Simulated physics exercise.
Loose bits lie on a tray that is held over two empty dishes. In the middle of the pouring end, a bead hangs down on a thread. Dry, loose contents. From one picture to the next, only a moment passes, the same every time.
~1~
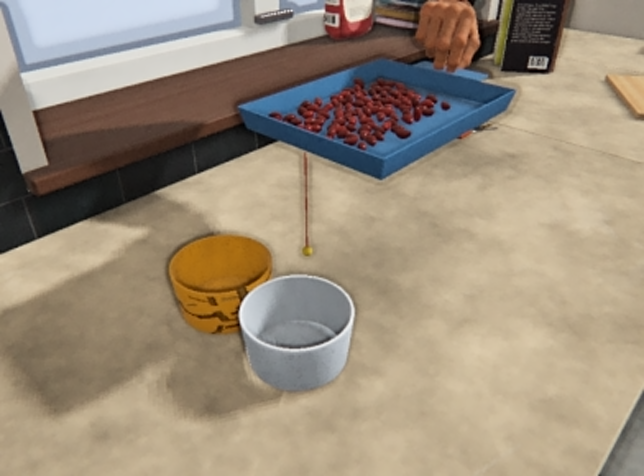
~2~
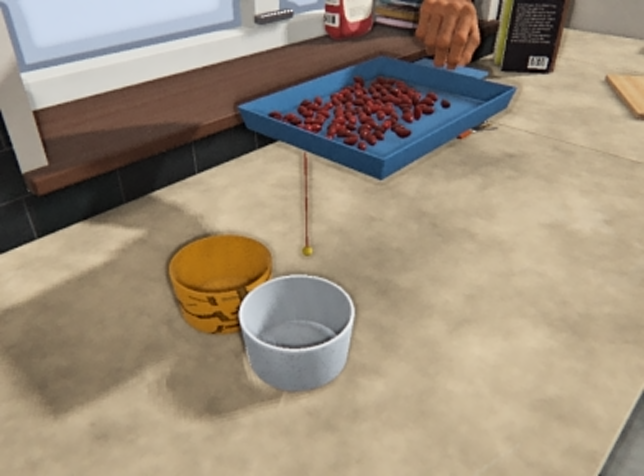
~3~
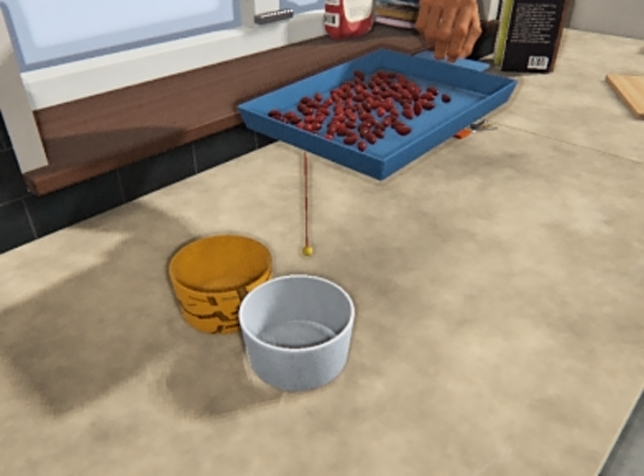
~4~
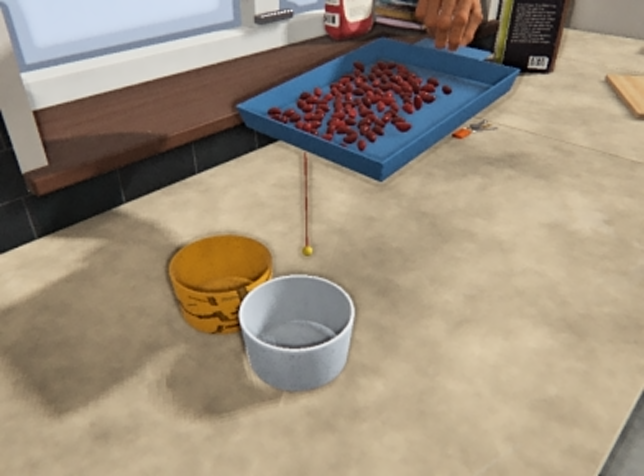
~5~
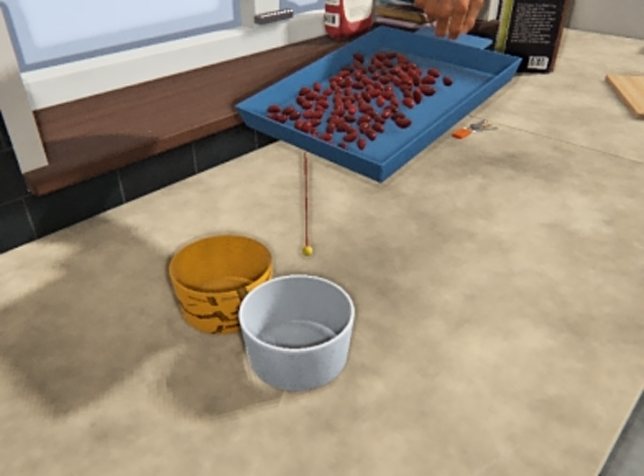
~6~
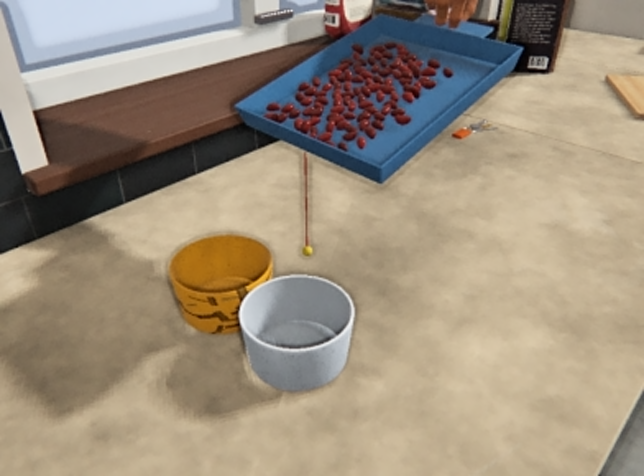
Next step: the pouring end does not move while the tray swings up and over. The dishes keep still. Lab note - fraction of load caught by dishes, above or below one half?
Most of it finds a dish.
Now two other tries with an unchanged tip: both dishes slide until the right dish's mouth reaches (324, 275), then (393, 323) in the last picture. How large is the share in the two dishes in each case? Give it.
20 %, then 50 %.
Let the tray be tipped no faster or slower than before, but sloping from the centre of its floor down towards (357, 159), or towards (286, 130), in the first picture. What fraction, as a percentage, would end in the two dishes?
The first try yields 60 percent and the second 50 percent.
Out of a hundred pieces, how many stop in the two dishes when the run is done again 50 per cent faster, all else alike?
That comes to about 80 in every hundred.
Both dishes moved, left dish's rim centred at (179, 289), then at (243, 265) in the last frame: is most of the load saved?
Result - try one, below the halfway mark; try two, past the halfway mark.
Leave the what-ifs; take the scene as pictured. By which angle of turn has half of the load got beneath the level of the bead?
Angle: Approx. 105 degrees.
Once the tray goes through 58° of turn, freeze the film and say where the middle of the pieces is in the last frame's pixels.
Look about (322, 108) in the last picture.
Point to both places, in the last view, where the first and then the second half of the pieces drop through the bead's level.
Early half: (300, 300); late half: (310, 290).
Soon after the last picture, tray tipped steeply; all on the tray.
A little later, tray tipped right over; most on the tray; a small part in the right dish; a stray few outside both; about a quarter in the air.
Later still, tray tipped past a quarter turn; about two thirds in the right dish; a small part in the left dish; about a quarter outside both.
At rest, tray tipped past a quarter turn; about two thirds in the right dish; a small part in the left dish; about a quarter outside both.
